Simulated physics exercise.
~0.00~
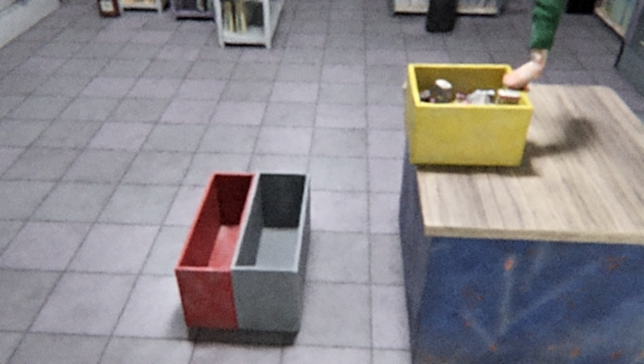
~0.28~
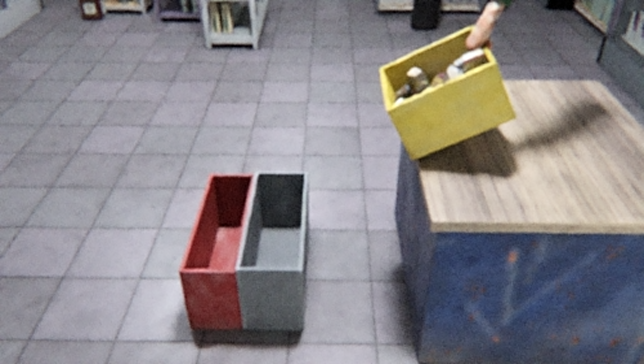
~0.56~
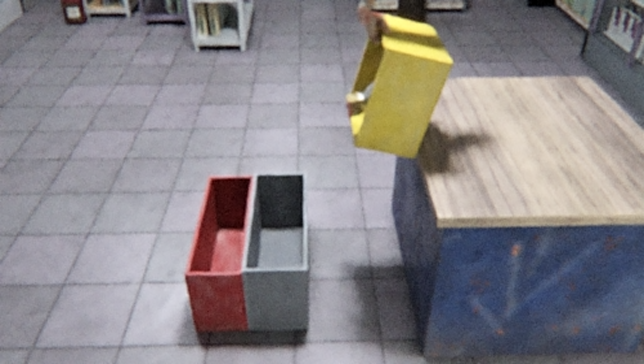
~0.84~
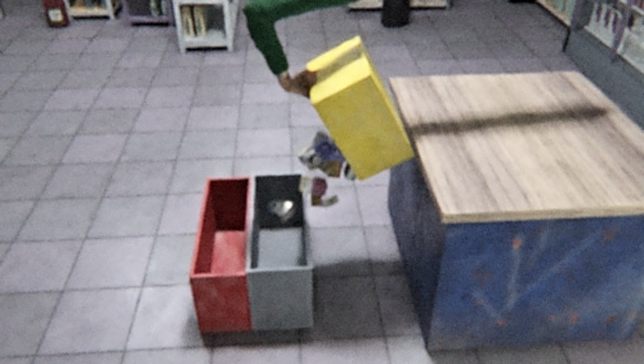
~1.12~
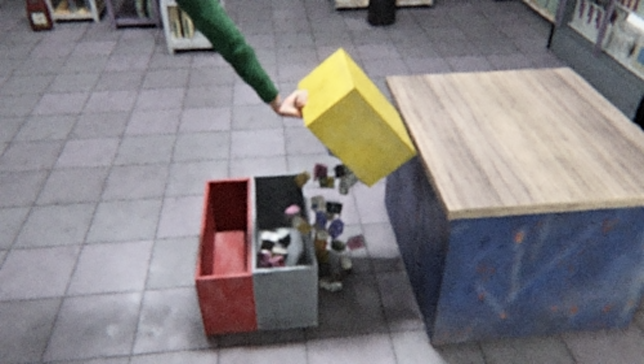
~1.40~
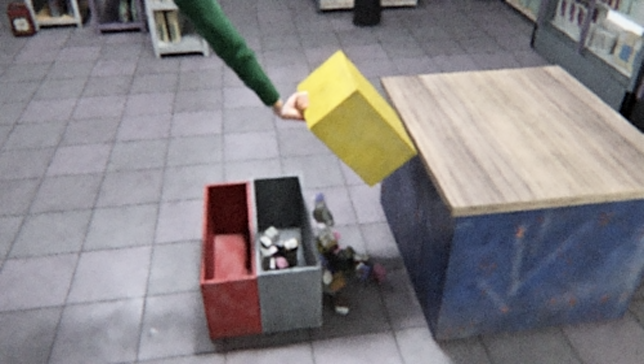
A yellow crate of small pieces was lifted and tipped over the left edge of a wooden-topped blue bench by a green-sleeved arm, spilling some into the grey box below but more onto the floor beside it, while the red box stayed empty.
